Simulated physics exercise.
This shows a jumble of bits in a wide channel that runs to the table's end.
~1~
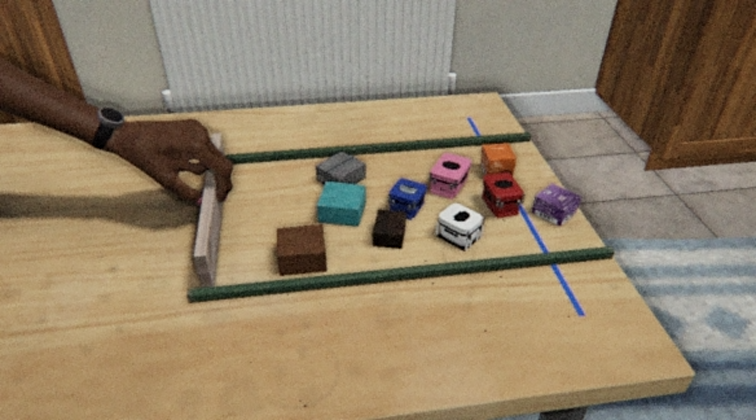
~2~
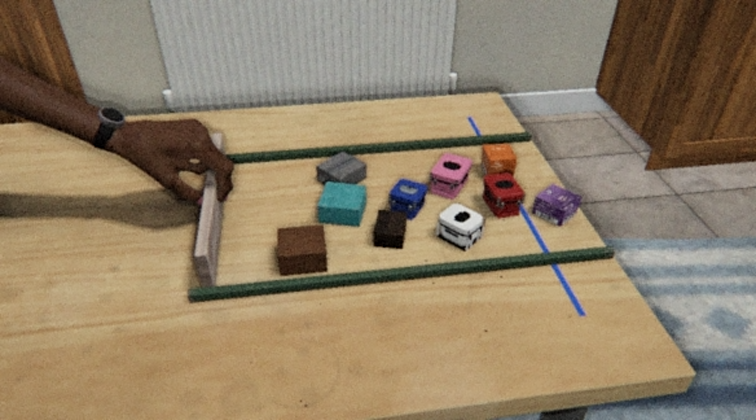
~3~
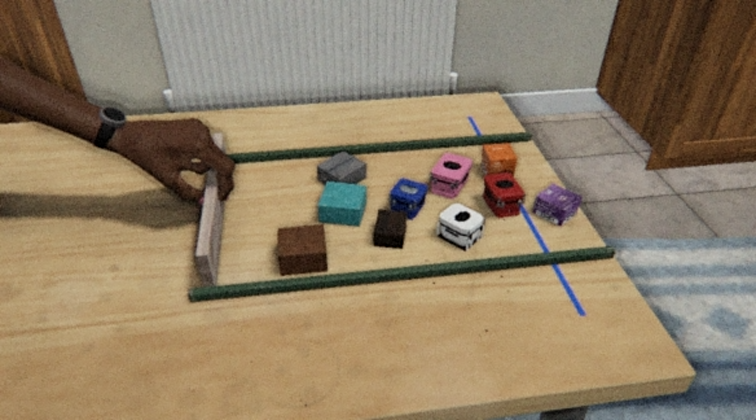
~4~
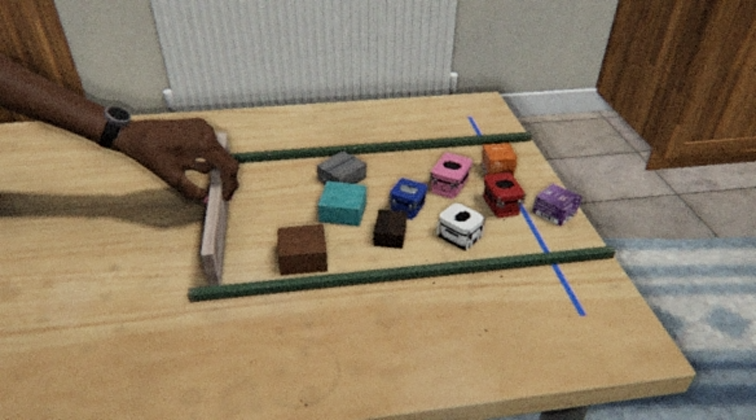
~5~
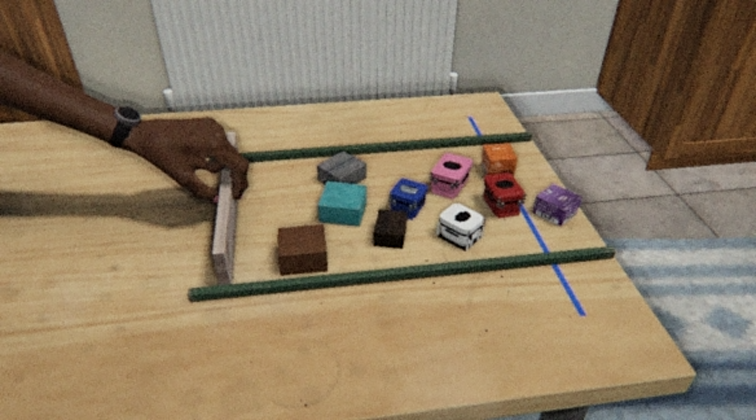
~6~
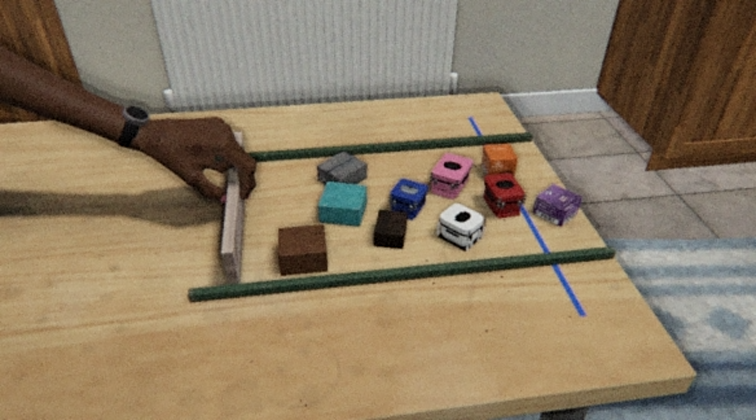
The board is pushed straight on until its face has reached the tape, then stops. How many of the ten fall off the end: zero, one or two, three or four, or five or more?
The number that fall off is three or four.
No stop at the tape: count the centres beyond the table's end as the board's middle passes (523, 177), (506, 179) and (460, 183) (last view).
In that order 7, 4 and 1.
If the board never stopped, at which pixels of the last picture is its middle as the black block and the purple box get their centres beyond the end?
Its middle is around (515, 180) and around (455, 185).
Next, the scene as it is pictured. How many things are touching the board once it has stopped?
It touches 3.
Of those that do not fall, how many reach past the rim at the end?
The number is 3.
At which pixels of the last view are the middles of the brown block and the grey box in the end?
The brown block stops around (561, 225); the grey box around (519, 164).
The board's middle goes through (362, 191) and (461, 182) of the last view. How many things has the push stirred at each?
First 6, then 10.
Early on, none off yet; purple box at rest near (557, 205); orange box at rest near (499, 162); red case at rest near (503, 196).
A while later, none off yet; purple box leaning well over near (600, 222); orange box travelled about its own width near (541, 158); red case travelled well along near (562, 191).
Finally, the number that fall off is three or four; lost, white case, red case, orange box and purple box.
